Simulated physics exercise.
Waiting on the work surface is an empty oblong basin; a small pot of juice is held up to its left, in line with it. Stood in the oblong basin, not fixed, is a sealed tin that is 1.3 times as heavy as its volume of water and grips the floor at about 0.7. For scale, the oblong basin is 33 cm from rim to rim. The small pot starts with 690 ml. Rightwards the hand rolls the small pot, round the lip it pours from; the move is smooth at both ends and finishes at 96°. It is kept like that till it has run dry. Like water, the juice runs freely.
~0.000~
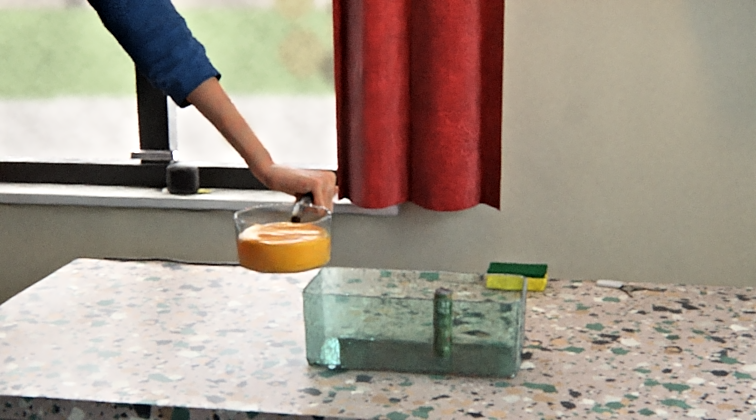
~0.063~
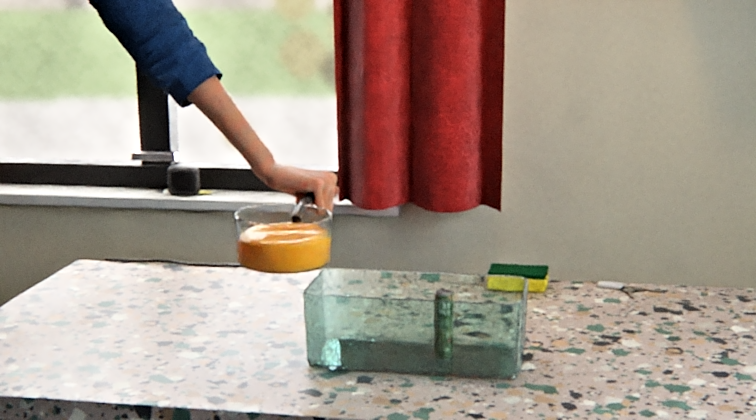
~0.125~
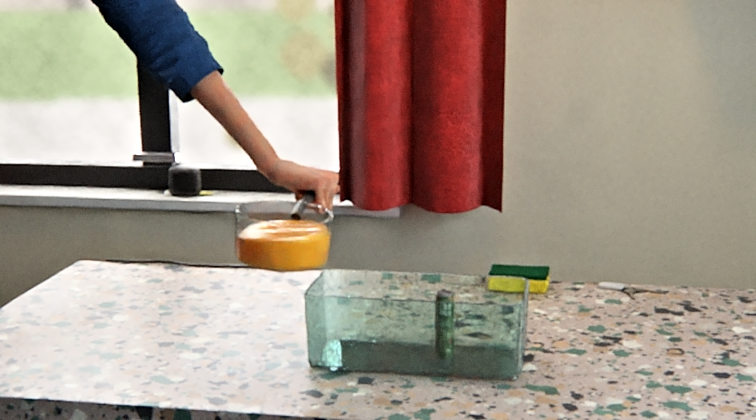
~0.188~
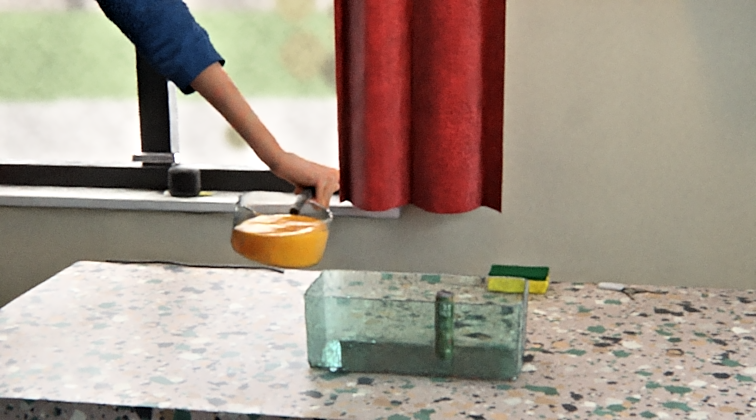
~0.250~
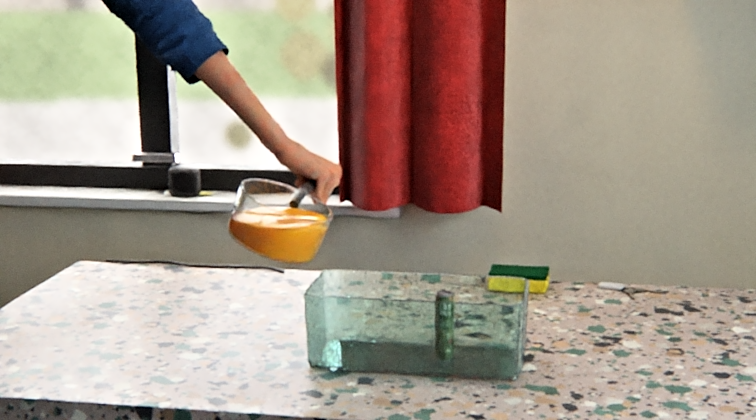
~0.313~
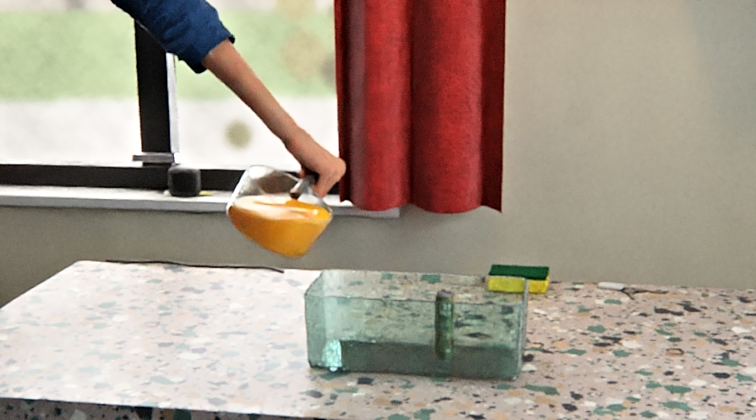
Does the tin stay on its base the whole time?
Yes, it stays upright.
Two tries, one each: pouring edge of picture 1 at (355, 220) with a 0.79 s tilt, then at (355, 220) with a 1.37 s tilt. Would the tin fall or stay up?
Run one: It tumbles. Run two: It does not tip.
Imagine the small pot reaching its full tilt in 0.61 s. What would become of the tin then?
In that case the tin overturns.
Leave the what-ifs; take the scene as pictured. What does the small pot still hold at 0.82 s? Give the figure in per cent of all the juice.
Around 12 in a hundred is still there.
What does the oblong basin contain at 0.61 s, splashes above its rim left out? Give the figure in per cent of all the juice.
Roughly 8 per cent.
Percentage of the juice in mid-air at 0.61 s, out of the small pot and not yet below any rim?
Close to 44 per cent, I'd say.
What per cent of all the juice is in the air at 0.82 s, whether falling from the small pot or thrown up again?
Near 14 percent.
Then, 0.61 s in, the tilt is 84° and 47 per cent is still to pour; the tin stands where it began.
Then, 0.82 s in, the tilt is 96° and 11 per cent is still to pour; the tin stands where it began.
Then, 1.05 s in, the tilt is 96° and 2 per cent is still to pour; the tin stands where it began.
Then, 1.29 s in, the tilt is 96° and 1 per cent is still to pour; the tin stands where it began.
Finally, the tin stands where it began.
